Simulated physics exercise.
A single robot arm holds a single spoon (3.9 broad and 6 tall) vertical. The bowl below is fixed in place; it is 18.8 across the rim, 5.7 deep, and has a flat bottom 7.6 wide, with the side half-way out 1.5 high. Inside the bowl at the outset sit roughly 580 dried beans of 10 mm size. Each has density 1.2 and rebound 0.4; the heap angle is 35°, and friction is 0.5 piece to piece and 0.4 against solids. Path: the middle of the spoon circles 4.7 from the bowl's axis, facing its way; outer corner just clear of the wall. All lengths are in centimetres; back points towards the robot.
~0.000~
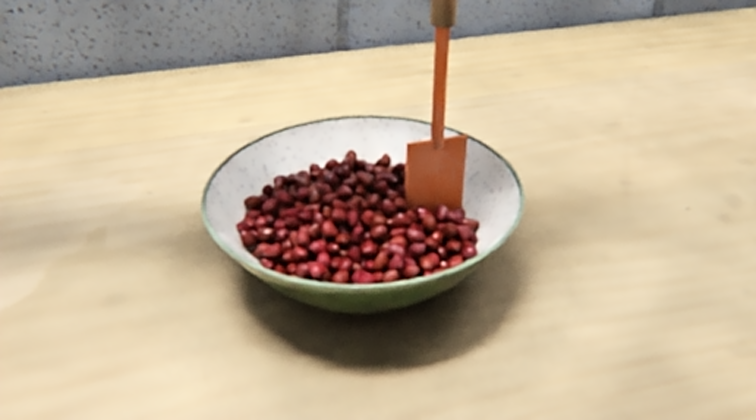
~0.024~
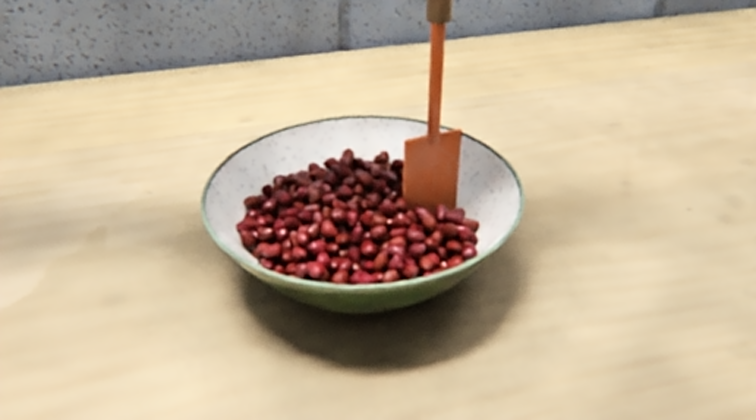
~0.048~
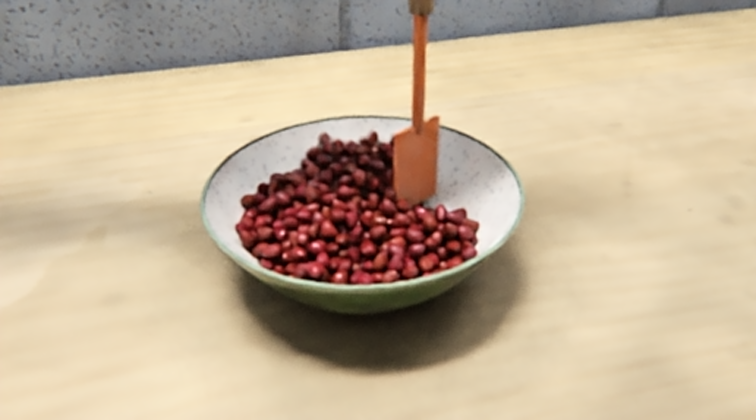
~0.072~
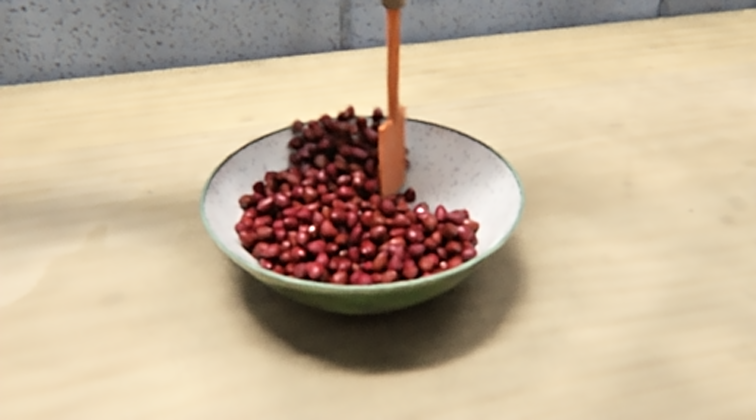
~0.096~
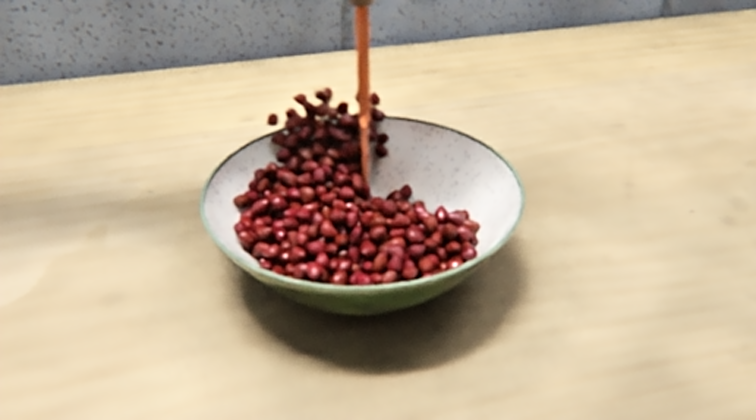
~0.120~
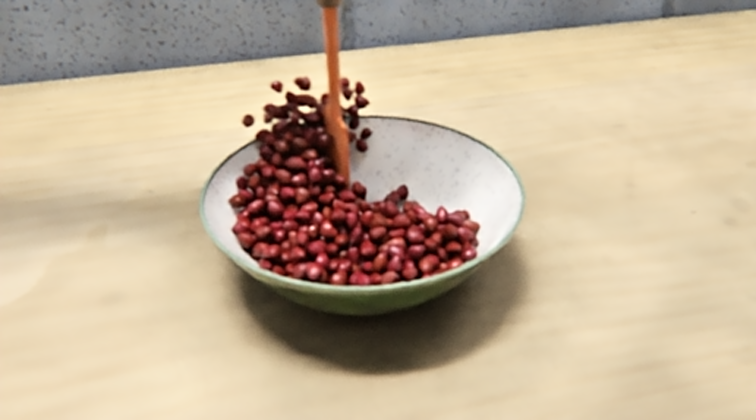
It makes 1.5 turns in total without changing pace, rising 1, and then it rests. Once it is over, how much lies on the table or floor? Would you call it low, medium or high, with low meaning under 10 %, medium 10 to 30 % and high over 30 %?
I would call it high, over 30 %.
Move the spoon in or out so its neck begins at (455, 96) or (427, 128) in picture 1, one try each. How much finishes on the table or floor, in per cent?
About 25 and 40 per cent.
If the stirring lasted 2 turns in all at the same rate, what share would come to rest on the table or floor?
Roughly 45 percent would end up there.
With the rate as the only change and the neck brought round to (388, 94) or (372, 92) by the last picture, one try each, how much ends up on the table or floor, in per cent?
About 25 and 30 %.
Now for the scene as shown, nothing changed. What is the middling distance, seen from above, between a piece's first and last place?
Roughly 10 cm, measured level.
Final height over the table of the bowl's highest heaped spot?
5.5 cm, roughly.
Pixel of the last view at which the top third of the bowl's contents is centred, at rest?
Looks like roughly (318, 236) to me.
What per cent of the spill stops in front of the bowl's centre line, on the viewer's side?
50 per cent, roughly.
After 0.29 s, 267° round, highest piece 10 above the table; 459 in the bowl, 42 on the table or floor, 81 in flight or on the tool.
After 0.47 s, 76° round, highest piece 11 above the table; 368 in the bowl, 173 on the table or floor, 41 in flight or on the tool.
After 0.76 s, 180° round, highest piece 5 above the table; 340 in the bowl, 242 on the table or floor.
After 1.46 s, 180° round, highest piece 5 above the table; 340 in the bowl, 242 on the table or floor.
In the end, 340 in the bowl, 242 on the table or floor. That is 42 % on the table or floor.
